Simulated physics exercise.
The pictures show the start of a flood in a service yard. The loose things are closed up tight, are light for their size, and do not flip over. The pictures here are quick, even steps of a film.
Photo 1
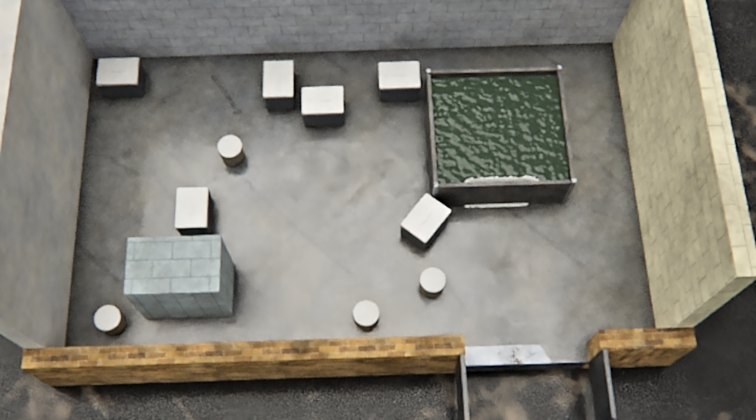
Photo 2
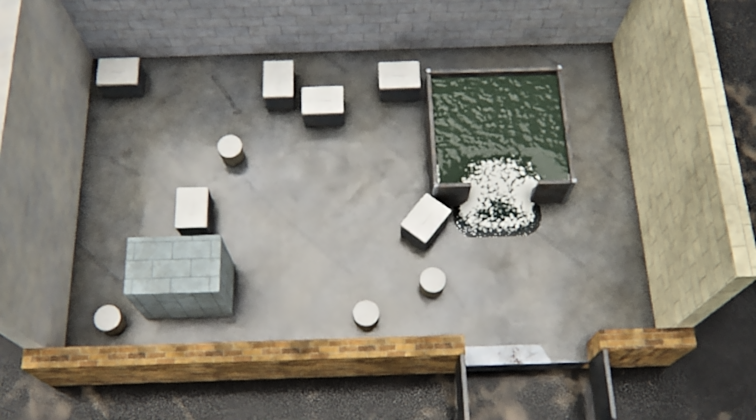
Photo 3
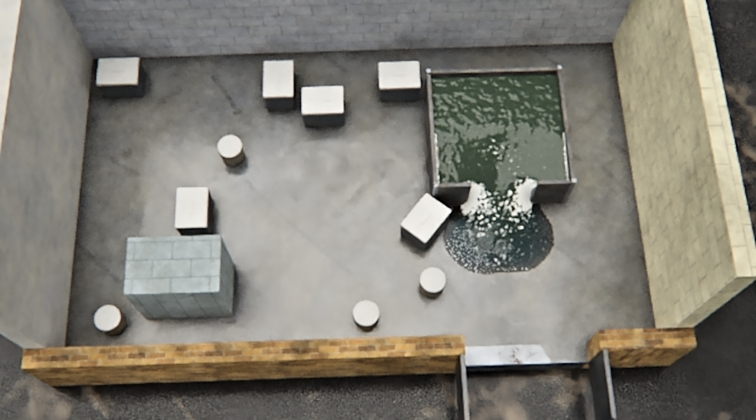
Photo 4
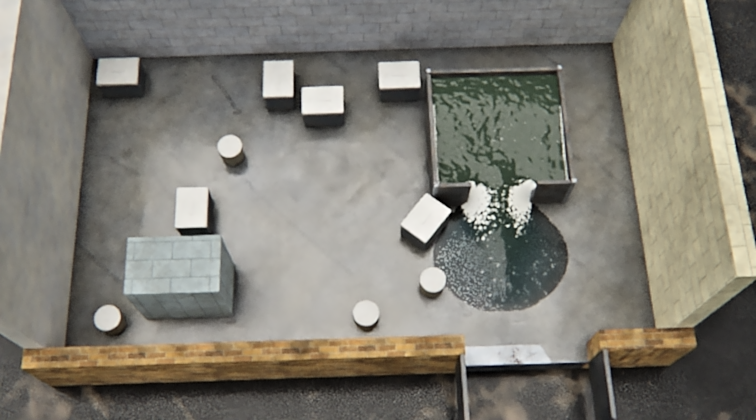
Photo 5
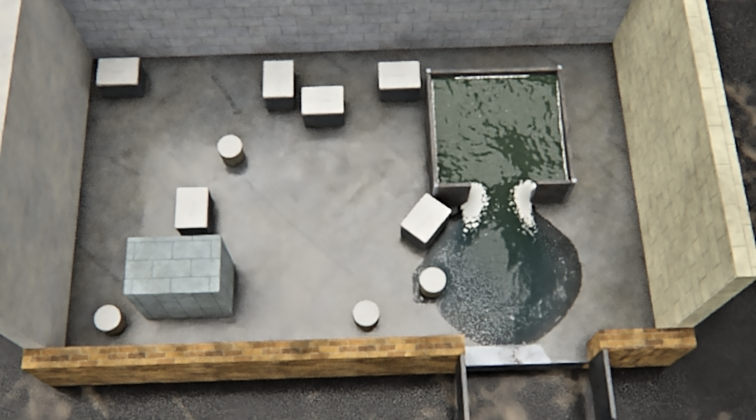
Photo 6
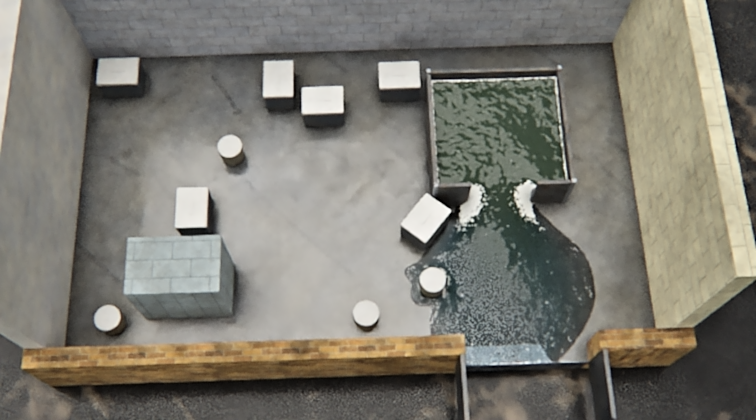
Green water pours from a square tank and spreads across the yard floor around a cylinder.
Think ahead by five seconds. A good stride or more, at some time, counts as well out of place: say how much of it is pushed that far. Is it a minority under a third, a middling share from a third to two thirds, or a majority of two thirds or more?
I expect the share pushed well aside to be below one third.
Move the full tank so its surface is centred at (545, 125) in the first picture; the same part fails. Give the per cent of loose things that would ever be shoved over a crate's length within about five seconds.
I make it 0 per cent.
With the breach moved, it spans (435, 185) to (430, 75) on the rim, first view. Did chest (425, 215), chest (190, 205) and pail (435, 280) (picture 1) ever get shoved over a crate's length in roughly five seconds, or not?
Working through them in order, the first not displaced that far, the second gets shoved clear and the last not displaced that far.
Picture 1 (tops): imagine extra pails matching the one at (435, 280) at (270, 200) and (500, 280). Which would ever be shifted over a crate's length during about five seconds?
Fell short, went the distance.
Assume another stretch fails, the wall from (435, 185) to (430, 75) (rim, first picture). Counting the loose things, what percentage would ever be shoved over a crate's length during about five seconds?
Roughly 60 %.
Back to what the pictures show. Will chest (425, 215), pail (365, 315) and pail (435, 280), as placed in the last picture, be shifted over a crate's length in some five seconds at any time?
Taking them in turn, the first stayed within range, the second traveled far, and the third traveled far.
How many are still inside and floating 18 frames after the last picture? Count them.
It comes to 0.
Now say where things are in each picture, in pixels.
In the first picture, a chest at (279, 78), on the bottom; a pail at (433, 279) rests on the ground; 0 of 10 have shifted.
In the second picture, a chest at (279, 78), on the bottom; a pail at (433, 279) rests on the ground; 0 of 10 have shifted.
In the third picture, a chest at (279, 78), on the bottom; a pail at (433, 279) rests on the ground; 0 of 10 have shifted.
In the fourth picture, a chest at (279, 78) rests on the ground; a pail at (433, 279) rests on the ground; 0 of 10 have shifted.
In the fifth picture, a chest at (279, 78) rests on the ground; a pail at (433, 279), on the bottom; 0 of 10 have shifted.
In the sixth picture, a chest at (279, 78) rests on the ground; a pail at (433, 279), on the bottom; 0 of 10 have shifted.
A moment on, 0 of 10 are well off their spots; 0 afloat.
Next, 1 of 10 are well off their spots; 0 afloat.
Later, 2 of 10 are well off their spots; 0 afloat.
In the end, 2 of 10 are well off their spots, and 2 have been at some point; 0 afloat.
